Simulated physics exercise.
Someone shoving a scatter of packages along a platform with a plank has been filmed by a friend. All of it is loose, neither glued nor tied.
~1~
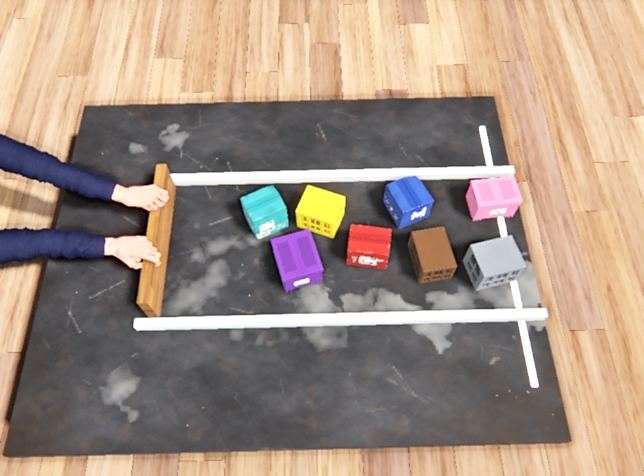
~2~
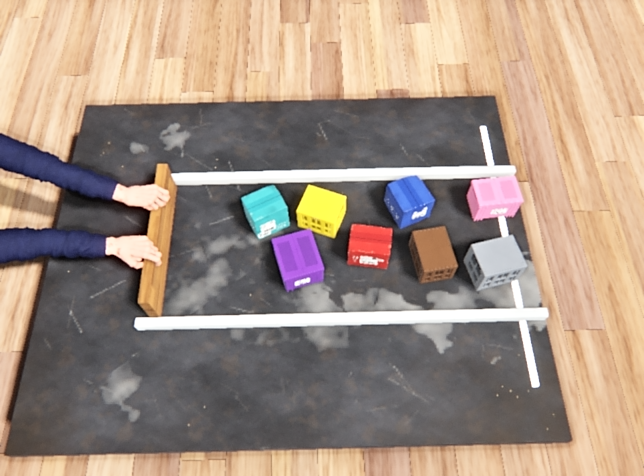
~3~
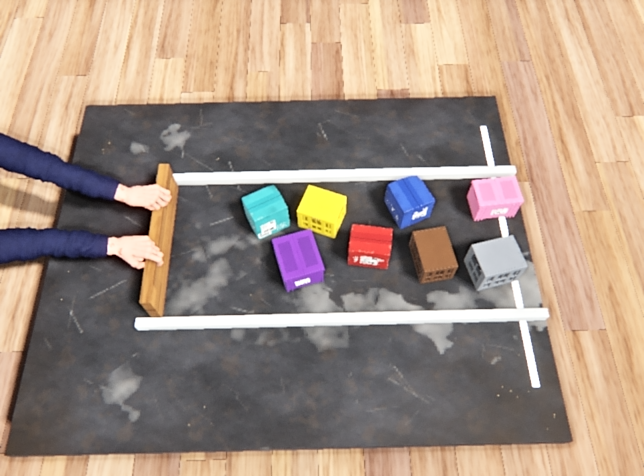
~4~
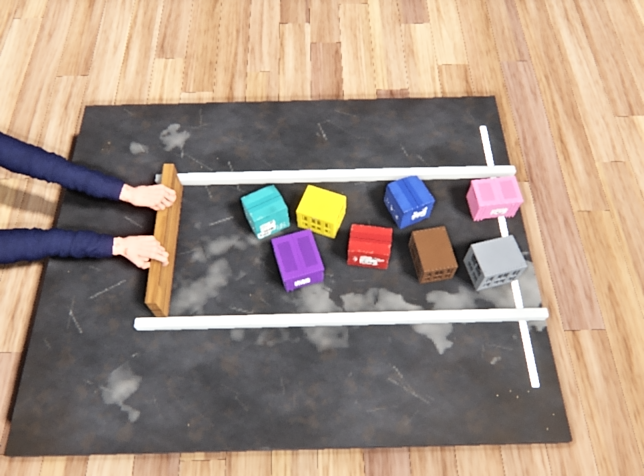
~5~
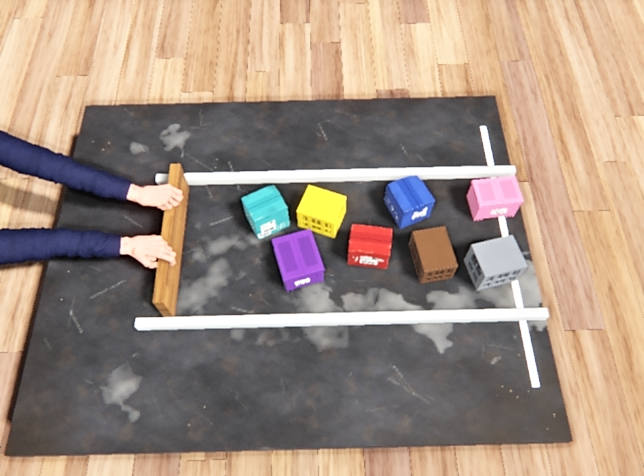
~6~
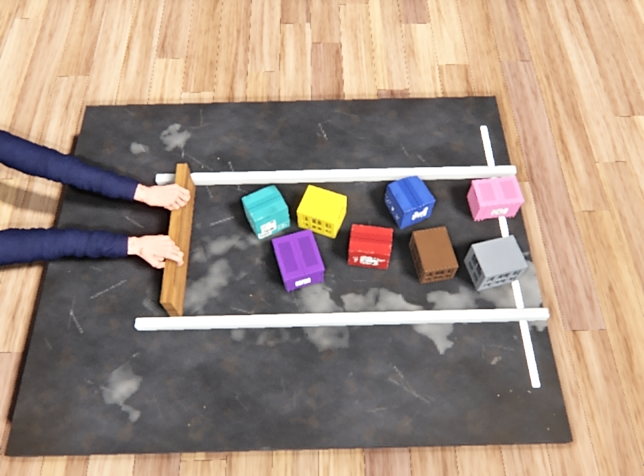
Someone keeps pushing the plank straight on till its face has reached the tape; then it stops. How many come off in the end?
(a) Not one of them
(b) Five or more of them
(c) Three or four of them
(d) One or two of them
The answer is b.
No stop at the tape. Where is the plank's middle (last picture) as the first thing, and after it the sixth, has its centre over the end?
First around (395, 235), then around (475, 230).
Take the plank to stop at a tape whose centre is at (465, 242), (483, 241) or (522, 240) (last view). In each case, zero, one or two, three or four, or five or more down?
Three to four; five or more; five or over.
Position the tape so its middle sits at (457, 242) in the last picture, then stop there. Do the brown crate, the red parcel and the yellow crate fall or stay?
I'd say the brown crate gets knocked off, the red parcel stays aboard and the yellow crate stays aboard.
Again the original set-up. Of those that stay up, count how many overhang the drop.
The answer comes to 2.
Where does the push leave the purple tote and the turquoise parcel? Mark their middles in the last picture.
The one named first is at (536, 259), the next at (526, 213).
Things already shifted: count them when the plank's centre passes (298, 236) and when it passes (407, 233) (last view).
By then 3, and later 8.
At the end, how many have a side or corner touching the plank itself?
My count gives 2.
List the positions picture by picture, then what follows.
Pink tote (493, 199); grey crate (493, 263); brown crate (431, 255); plank (158, 239); tape (505, 241), in the first picture.
Grey crate (494, 263); purple tote (298, 260), in the second picture.
Brown crate (433, 255); blue parcel (409, 201), in the third picture.
Pink tote (493, 199); turquoise parcel (266, 212), in the fourth picture.
Grey crate (494, 263); plank (173, 239), in the fifth picture.
Pink tote (494, 199); grey crate (495, 263); brown crate (433, 255); plank (180, 239); tape (507, 241), in the sixth picture.
Soon after, none off yet; pink tote at rest near (494, 199); grey crate at rest near (495, 263); brown crate at rest near (433, 255).
After that, none off yet; pink tote moving near (495, 199); grey crate displaced a little near (508, 265); brown crate displaced about its own width near (466, 255).
And then, two off so far; pink tote on its way down near (522, 211); grey crate off the edge near (550, 339); brown crate tilting a little near (553, 262).
In the end, the number that fall off is five or more; gone, yellow crate, red parcel, blue parcel, brown crate, grey crate and pink tote.
